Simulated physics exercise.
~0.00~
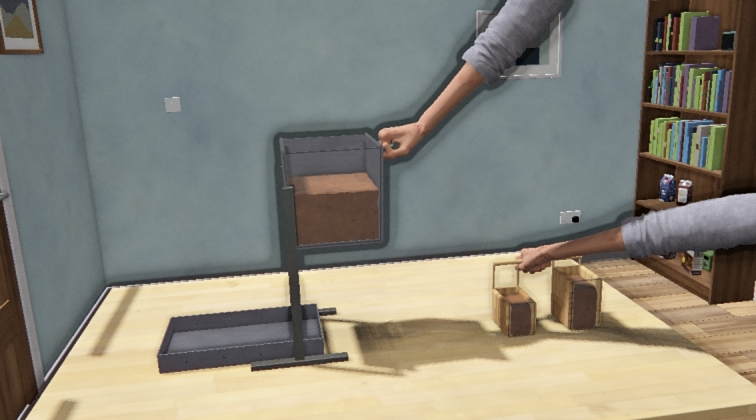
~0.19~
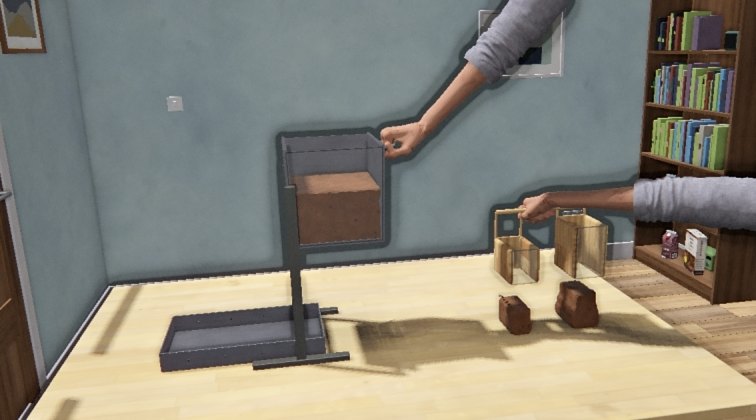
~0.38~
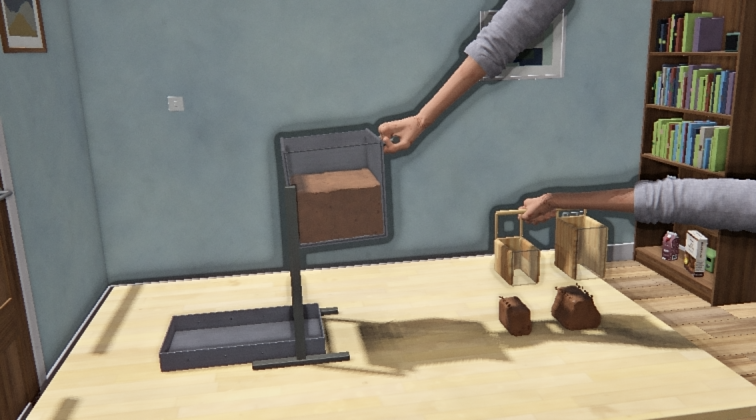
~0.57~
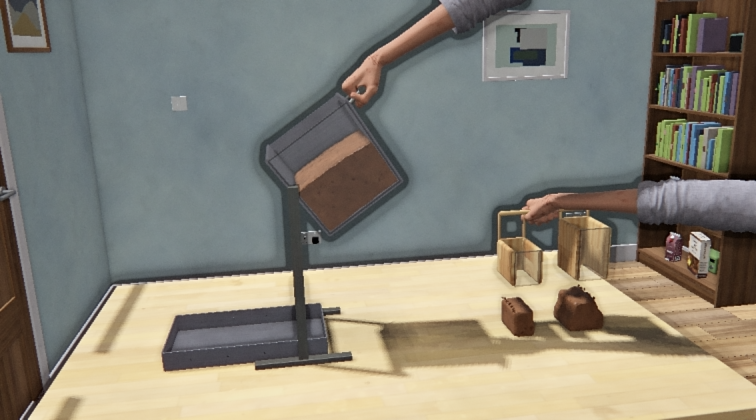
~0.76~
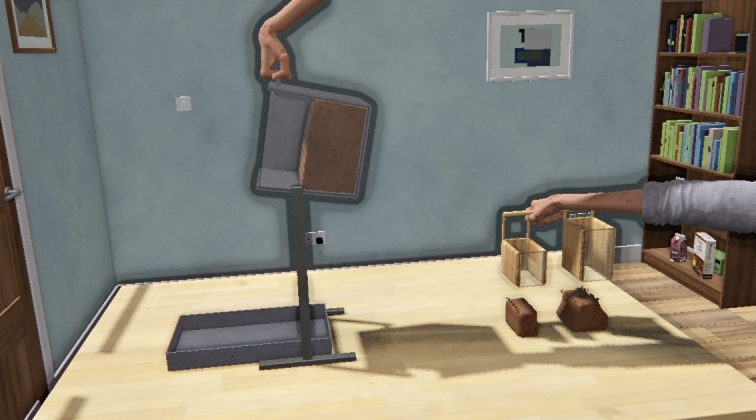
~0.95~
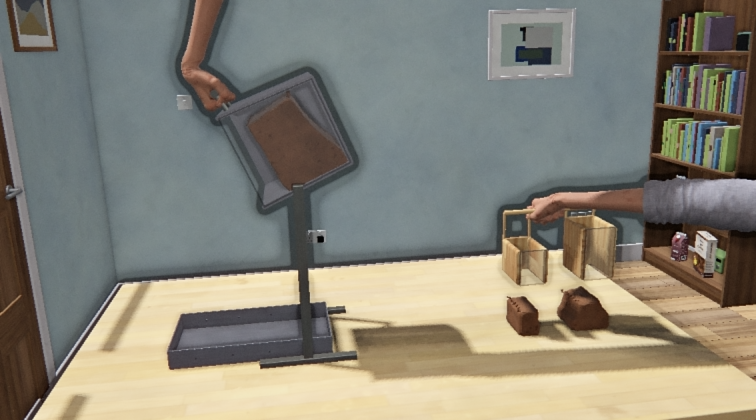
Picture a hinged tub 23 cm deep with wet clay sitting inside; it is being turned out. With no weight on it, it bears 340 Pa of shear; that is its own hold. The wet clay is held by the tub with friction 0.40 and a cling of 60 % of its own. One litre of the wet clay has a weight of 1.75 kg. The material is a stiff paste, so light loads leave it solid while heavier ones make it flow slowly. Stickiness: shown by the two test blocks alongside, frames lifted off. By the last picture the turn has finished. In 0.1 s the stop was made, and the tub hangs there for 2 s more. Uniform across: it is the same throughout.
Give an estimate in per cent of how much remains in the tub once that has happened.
12 %.
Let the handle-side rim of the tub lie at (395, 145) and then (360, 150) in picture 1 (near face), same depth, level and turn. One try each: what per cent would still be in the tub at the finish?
First try about 8 per cent, second around 25 per cent.
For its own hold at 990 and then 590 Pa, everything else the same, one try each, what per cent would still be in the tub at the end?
35 %, then 25 %.
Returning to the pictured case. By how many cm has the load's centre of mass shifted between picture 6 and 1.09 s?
It has gone close to 12 cm.
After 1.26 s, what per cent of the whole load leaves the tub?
Load share from then on: Near 18 %.
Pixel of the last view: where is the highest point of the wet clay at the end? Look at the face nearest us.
Somewhere near (295, 173) in the last view.
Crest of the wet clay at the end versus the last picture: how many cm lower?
Some 17 cm.
After 1.09 s, the tub is at 113 degrees and holds 57 %.
After 1.26 s, the tub is at 113 degrees and holds 31 %.
After 1.43 s, the tub is at 113 degrees and holds 24 %.
After 1.60 s, the tub is at 113 degrees and holds 19 %.
After 2.95 s, at the end, the tub is at 113 degrees and holds 12 %.
